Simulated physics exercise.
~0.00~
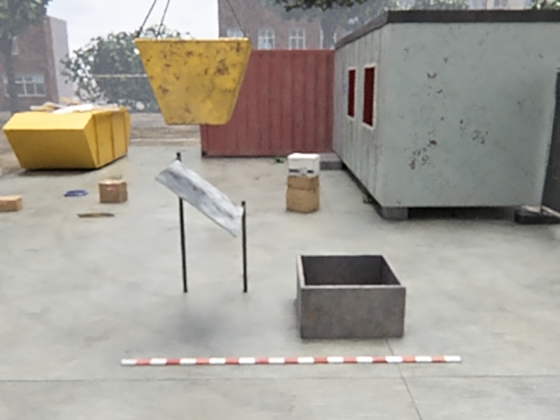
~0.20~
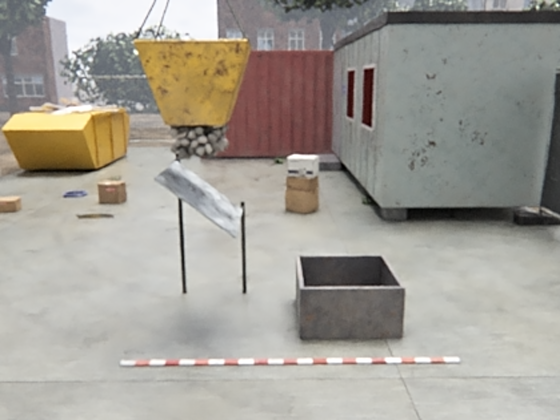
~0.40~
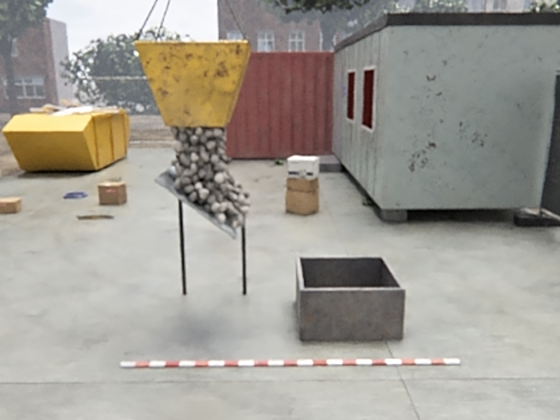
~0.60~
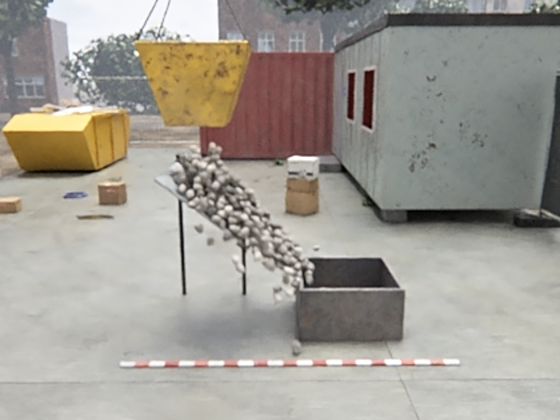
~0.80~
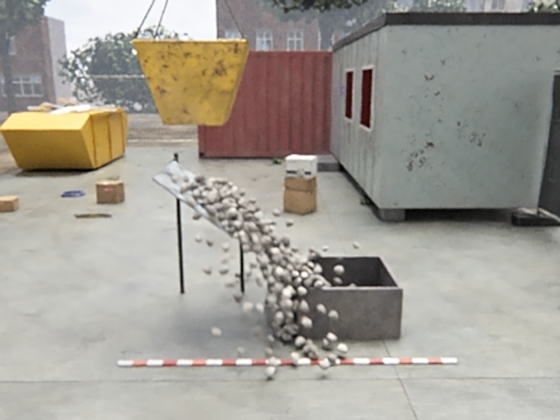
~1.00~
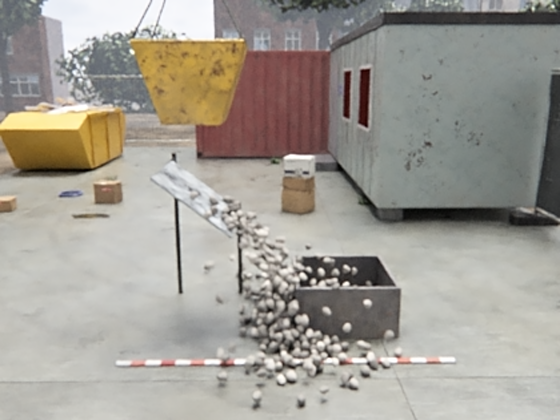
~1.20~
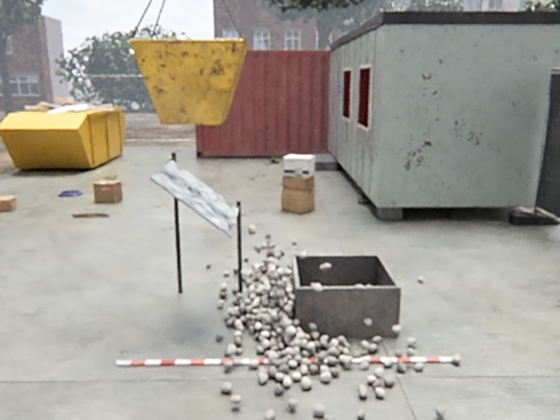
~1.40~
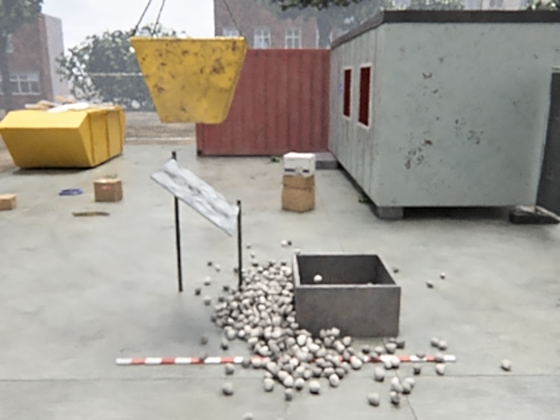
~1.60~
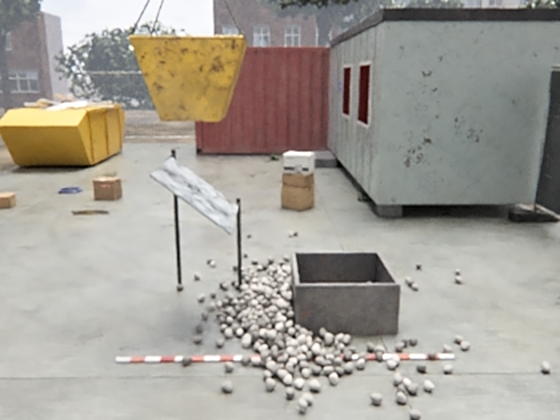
We see a yellow skip hanging over a tilted steel sheet as grey stones pour from its bottom, slide down the slope to the right and spill around an open grey bin, most settling in a heap on its left, with some inside and others scattered in front and to the right.
